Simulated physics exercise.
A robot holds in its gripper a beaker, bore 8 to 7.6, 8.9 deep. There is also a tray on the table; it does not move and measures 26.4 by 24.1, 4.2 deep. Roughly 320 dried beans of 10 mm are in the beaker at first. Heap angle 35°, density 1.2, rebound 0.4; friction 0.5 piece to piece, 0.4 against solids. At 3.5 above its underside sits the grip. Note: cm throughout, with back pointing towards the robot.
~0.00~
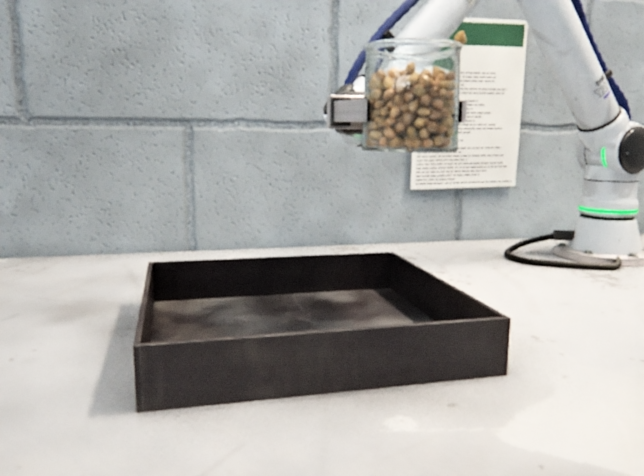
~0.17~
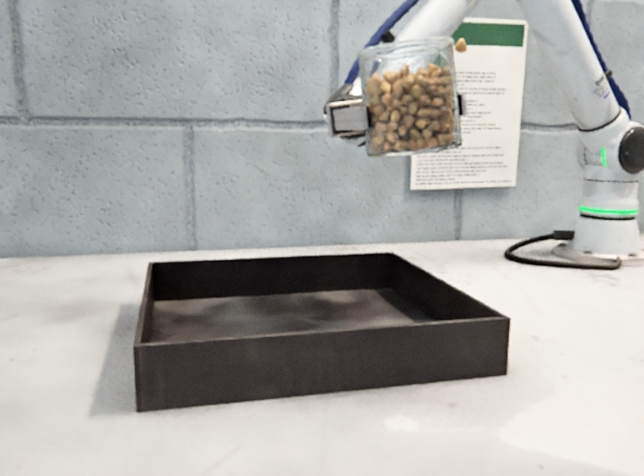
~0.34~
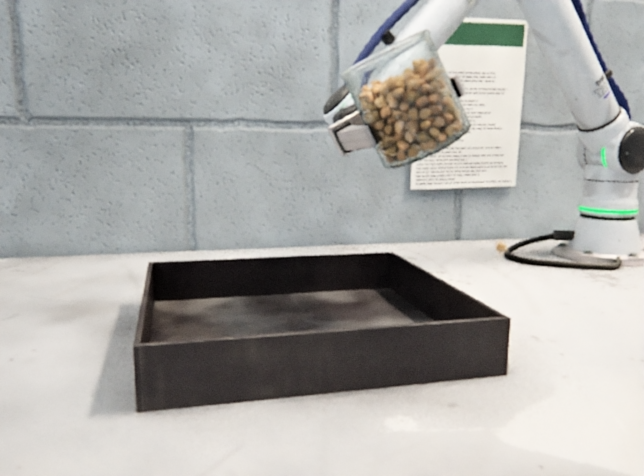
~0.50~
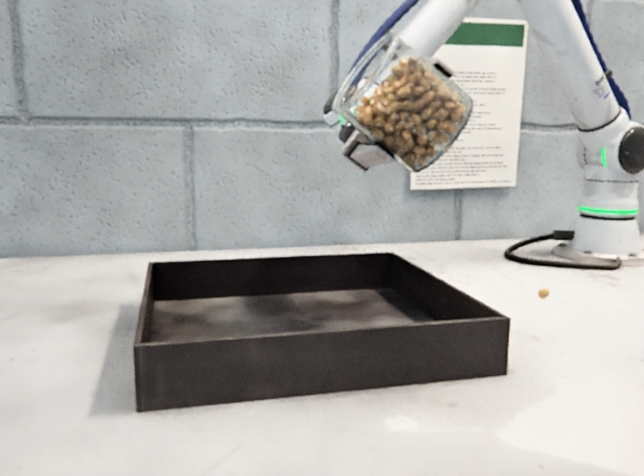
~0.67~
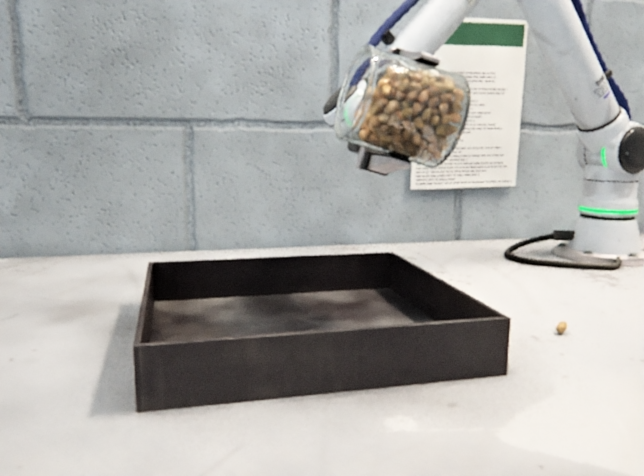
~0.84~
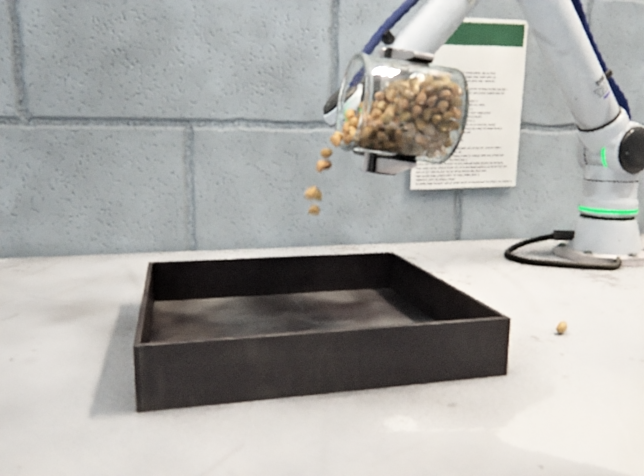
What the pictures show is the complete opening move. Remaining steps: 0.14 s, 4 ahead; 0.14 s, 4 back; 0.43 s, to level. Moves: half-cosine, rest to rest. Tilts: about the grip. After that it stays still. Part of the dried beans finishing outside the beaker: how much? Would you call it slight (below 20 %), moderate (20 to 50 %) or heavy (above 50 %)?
I would call it moderate.
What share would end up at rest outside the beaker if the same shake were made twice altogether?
50 %.
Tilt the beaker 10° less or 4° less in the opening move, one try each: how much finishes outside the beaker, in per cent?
It would be around 15 and 20 per cent.
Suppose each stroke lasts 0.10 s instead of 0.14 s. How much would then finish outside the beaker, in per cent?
Estimate: Near 50 per cent.
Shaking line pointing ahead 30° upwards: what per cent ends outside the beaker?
Result: Approx. 40 %.
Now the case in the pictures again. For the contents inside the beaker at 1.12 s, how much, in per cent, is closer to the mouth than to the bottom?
I'd guess about 55 percent of it.
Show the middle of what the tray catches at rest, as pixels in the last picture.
(272, 326).
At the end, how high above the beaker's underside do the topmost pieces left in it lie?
The top sits some 6.5 cm up.
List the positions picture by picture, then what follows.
The first frame shows beaker middle at (411, 100), level; upper third of the load around (411, 87), from x 370 to 460, top at y 40; 324 in the beaker.
The second frame shows beaker middle at (410, 101), tilted 8° forward; upper third of the load around (411, 87), from x 370 to 460, top at y 45; 323 in the beaker, 1 in flight or on a rim.
The third frame shows beaker middle at (406, 102), tilted 29° forward; upper third of the load around (411, 89), from x 360 to 500, top at y 60; 323 in the beaker, 1 in flight or on a rim.
The fourth frame shows beaker middle at (403, 105), tilted 54° forward; upper third of the load around (414, 90), from x 360 to 545, top at y 60; 323 in the beaker, 1 in flight or on a rim.
The fifth frame shows beaker middle at (401, 108), tilted 75° forward; upper third of the load around (413, 91), from x 360 to 560, top at y 70; 323 in the beaker, 1 on the table or floor.
The sixth frame shows beaker middle at (401, 110), tilted 83° forward; upper third of the load around (420, 96), from x 310 to 560, top at y 75; 317 in the beaker, 1 on the table or floor, 6 in flight or on a rim.
After 1.12 s, tilted 83° forward, highest piece 21 above the table; 255 in the beaker, 20 in the tray, 1 on the table or floor, 48 in flight or on a rim.
After 1.41 s, tilted 20° forward, highest piece 25 above the table; 226 in the beaker, 97 in the tray, 1 on the table or floor.
After 1.75 s, level, highest piece 23 above the table; 226 in the beaker, 97 in the tray, 1 on the table or floor.
After 2.80 s, level, highest piece 23 above the table; 226 in the beaker, 97 in the tray, 1 on the table or floor.
At rest, 226 in the beaker, 97 in the tray, 1 on the table or floor. That is 30 % outside the beaker.
